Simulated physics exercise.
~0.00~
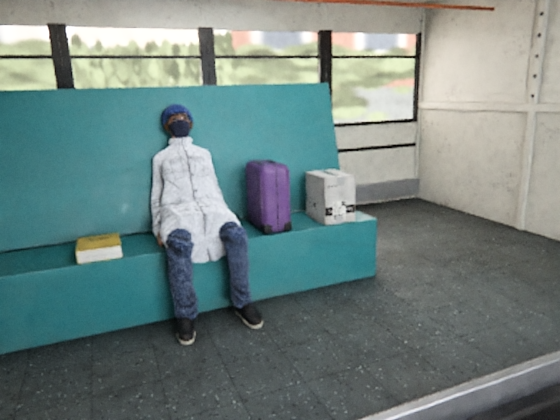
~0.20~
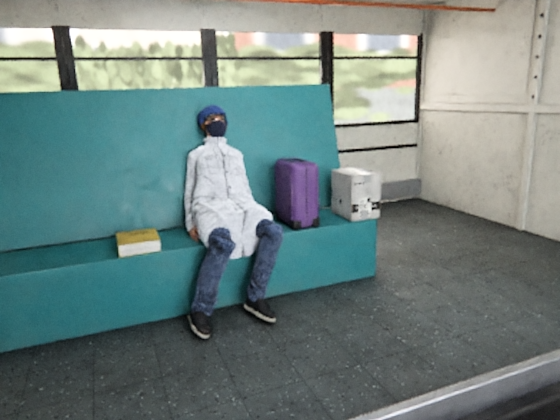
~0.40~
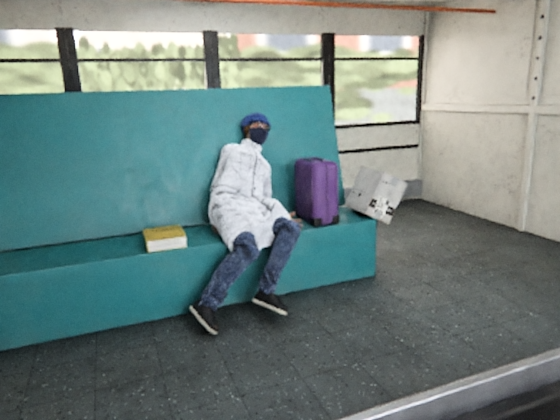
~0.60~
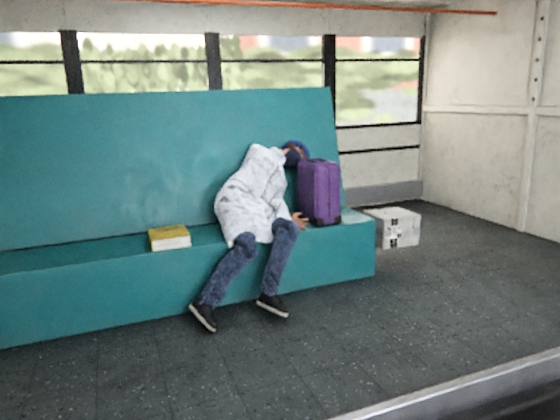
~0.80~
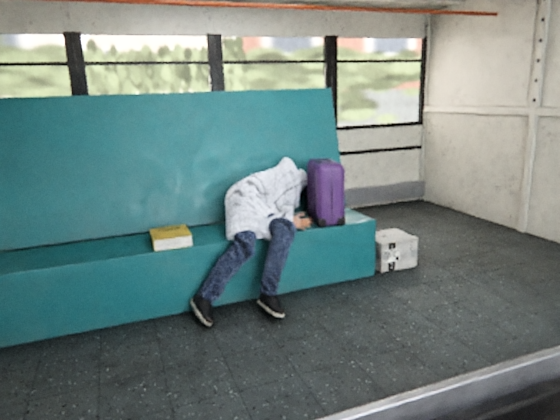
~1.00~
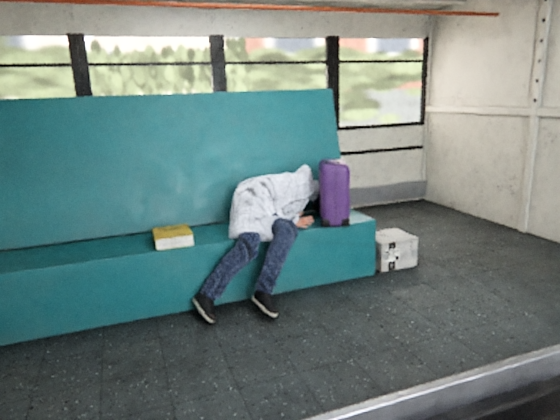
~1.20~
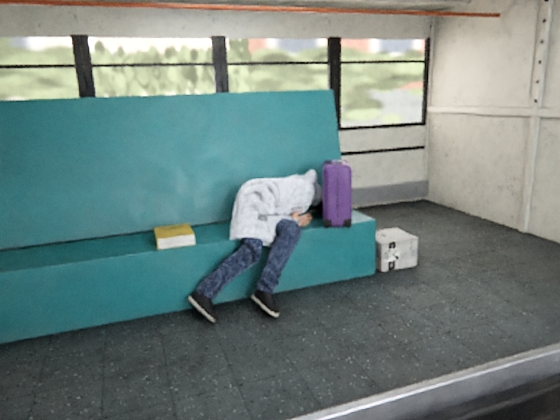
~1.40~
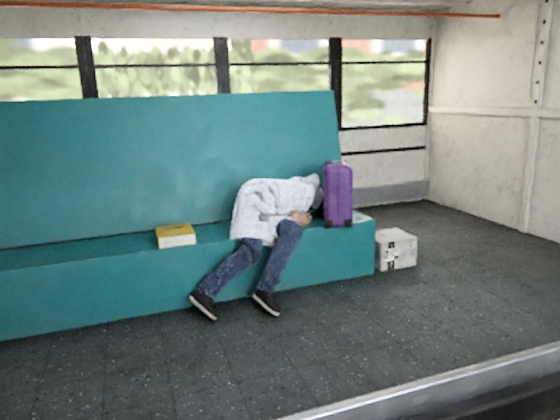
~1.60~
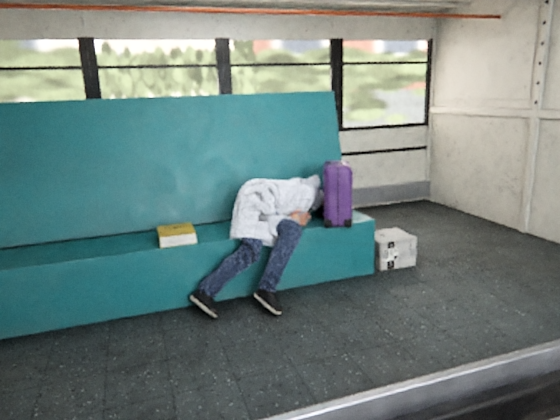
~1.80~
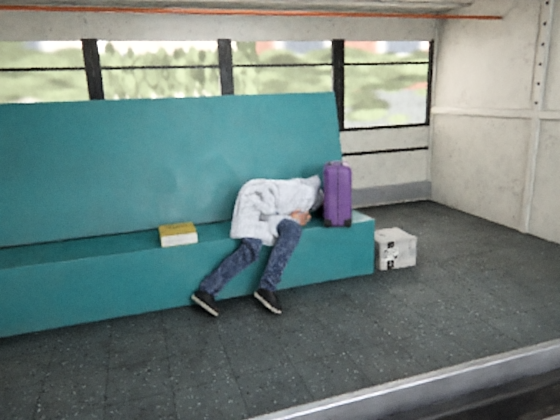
Commuter in white coat sliding right along teal bench and slumping against upright purple case as white box drops to floor.
